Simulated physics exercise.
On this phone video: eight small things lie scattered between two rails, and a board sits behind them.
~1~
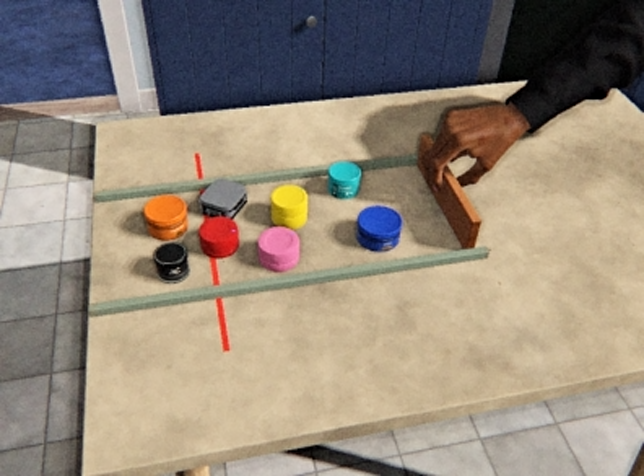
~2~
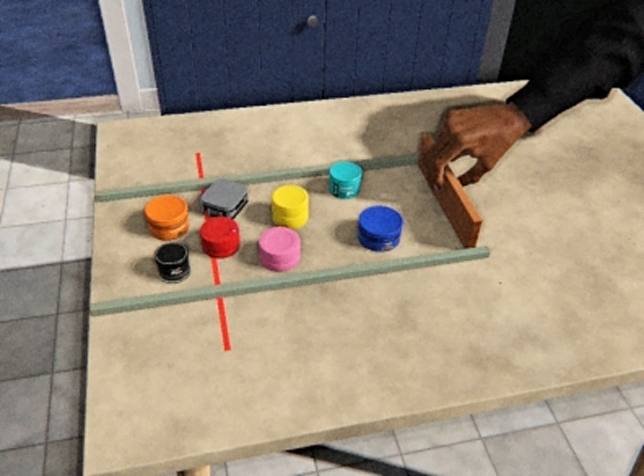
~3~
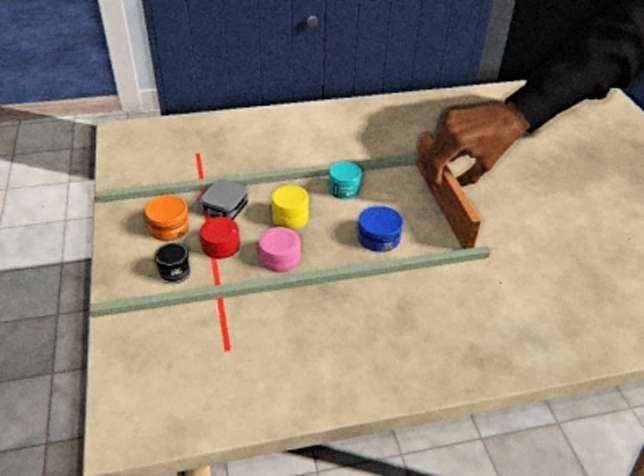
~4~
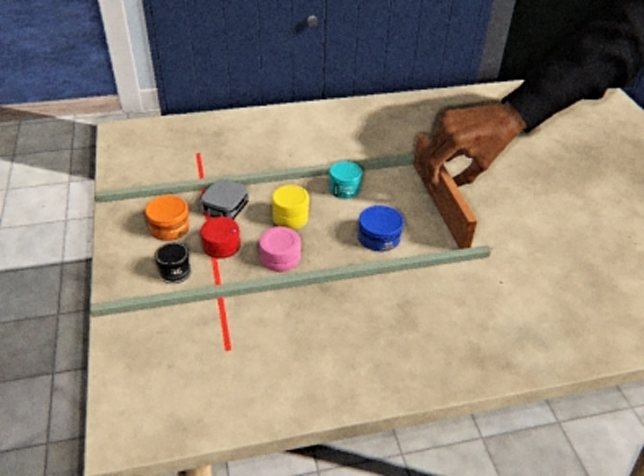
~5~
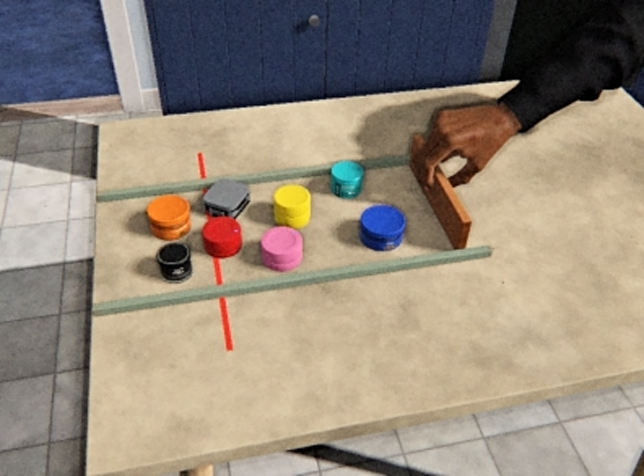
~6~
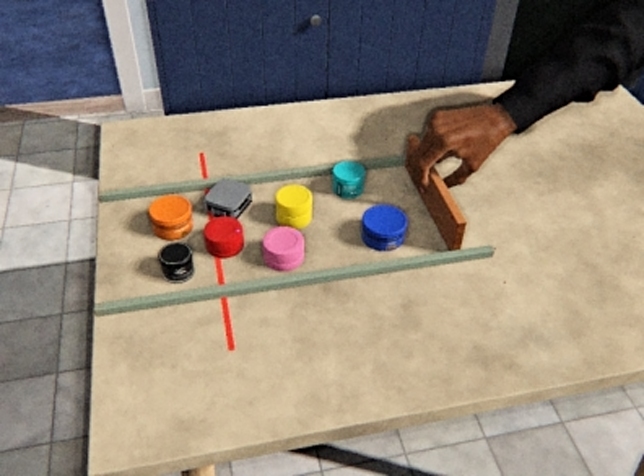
To begin with, a hand holds a wooden board upright at the right end of two green rails, with eight small, colourful items scattered between them and a red line crossing beneath. The hand then slides the board slightly left, towards the blue tub, while the items stay in place.
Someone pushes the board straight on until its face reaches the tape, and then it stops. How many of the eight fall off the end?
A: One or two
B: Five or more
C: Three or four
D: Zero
Answer: D.
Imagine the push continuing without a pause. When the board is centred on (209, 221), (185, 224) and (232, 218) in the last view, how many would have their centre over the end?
It would be 0, 0 and 0.
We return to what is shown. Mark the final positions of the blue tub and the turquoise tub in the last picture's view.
Blue tub: About (195, 255); turquoise tub: About (192, 194).
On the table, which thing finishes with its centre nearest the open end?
The black pot winds up nearest.
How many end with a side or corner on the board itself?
At rest, 3 are in contact.
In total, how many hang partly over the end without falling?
That comes to 0 of them.
A little later, none off yet; orange tub at rest near (171, 218); black pot at rest near (177, 263); red lid at rest near (224, 237).
When it is over, the number that fall off is zero.
